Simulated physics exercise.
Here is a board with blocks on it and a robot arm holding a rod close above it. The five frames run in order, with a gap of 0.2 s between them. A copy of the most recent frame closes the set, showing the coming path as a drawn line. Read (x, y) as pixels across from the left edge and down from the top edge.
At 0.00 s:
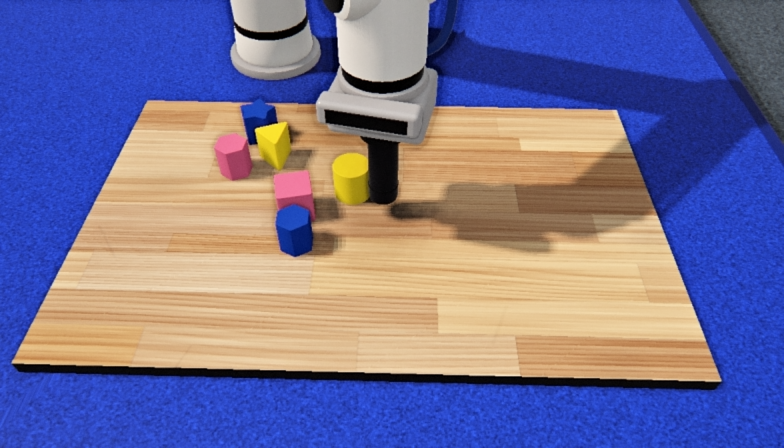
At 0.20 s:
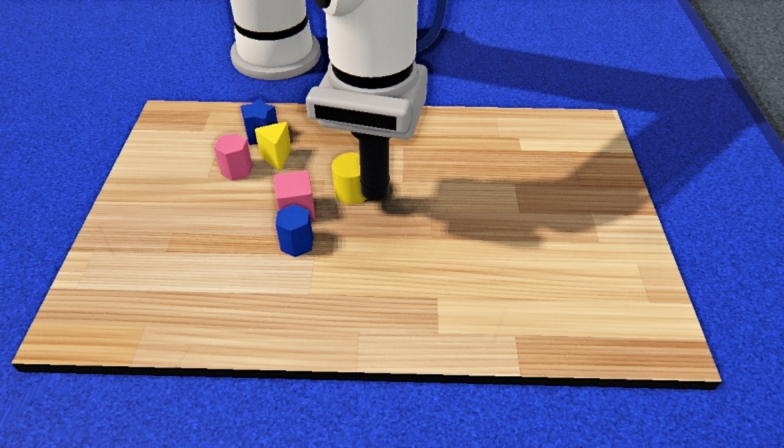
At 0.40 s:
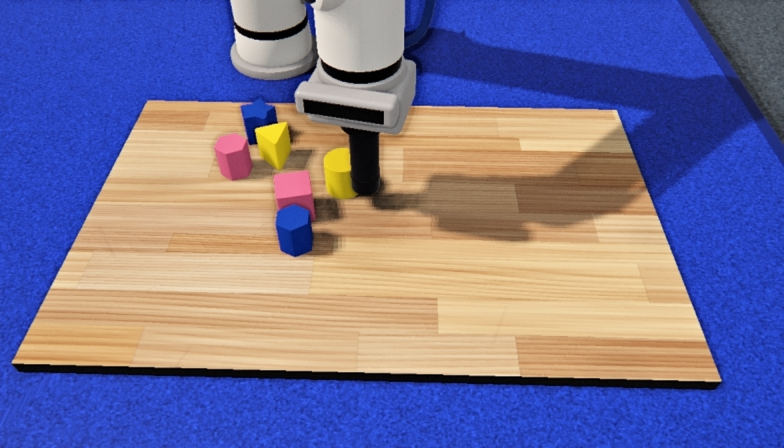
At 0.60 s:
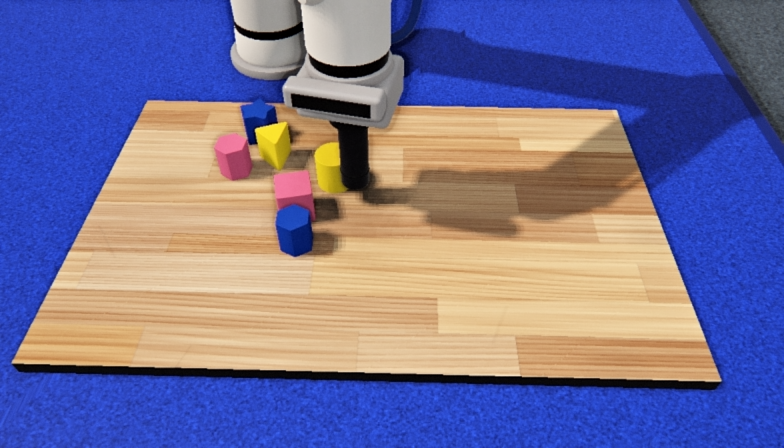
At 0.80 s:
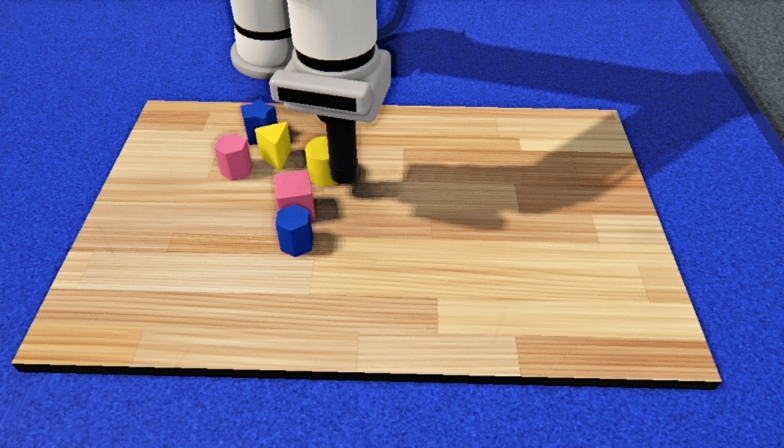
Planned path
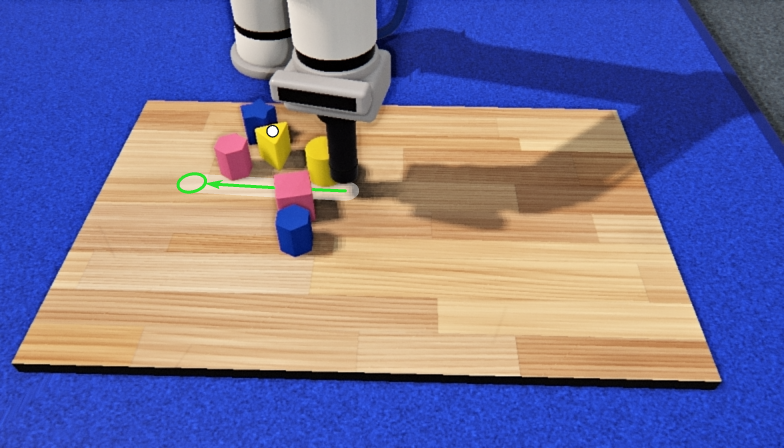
On a light wooden board laid over a bright blue surface, seen from above at a fixed angle, a white robot arm holds a black rod upright near the far edge. Left of the rod sit a yellow round block, a pink block, a yellow triangle, another pink block and two blue blocks. The arm moves slowly left and slightly away, pushing the yellow round block, while the others stay still.
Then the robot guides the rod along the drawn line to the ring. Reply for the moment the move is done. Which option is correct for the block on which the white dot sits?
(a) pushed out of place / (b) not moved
b.
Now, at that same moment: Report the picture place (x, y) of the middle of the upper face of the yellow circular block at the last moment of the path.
The yellow circular block ends near (305, 141).
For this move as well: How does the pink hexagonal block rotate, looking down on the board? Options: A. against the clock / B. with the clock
(B)
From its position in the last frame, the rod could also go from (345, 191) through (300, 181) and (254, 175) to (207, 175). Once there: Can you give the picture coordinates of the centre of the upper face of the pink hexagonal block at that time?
Its top centre lands on (184, 134).
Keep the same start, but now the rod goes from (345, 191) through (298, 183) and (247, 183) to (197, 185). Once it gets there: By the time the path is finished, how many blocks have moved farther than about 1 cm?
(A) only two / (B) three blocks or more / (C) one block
Choice A: Only two.
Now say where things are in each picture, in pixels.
The first frame shows rod tip (383, 196); block tops, pink hexagonal block (230, 143); yellow triangle (273, 131); pink four-sided block (293, 184); yellow circular block (351, 165).
The second frame shows rod (375, 192); blocks unchanged.
The third frame shows rod (366, 187); yellow circular block (342, 159).
The fourth frame shows rod (355, 181); yellow circular block (333, 154).
The fifth frame shows rod (344, 176); pink hexagonal block (230, 143); yellow triangle (273, 131); pink four-sided block (293, 184); yellow circular block (324, 148).
Path on the board, in a line from (345, 191) to (192, 183); the dot is on the yellow triangle.
The first path, step by step. One third of the way, rod (291, 173); pink four-sided block (281, 186), turned 35° anticlockwise; yellow circular block (305, 141).
Two thirds of the way, rod (238, 170); pink hexagonal block (228, 142); pink four-sided block (279, 187), turned 40° anticlockwise; yellow circular block (305, 141).
At the end, rod (187, 167); pink hexagonal block (223, 139), turned 30° clockwise; yellow triangle in place; pink four-sided block (279, 187), turned 40° anticlockwise; yellow circular block (305, 141).
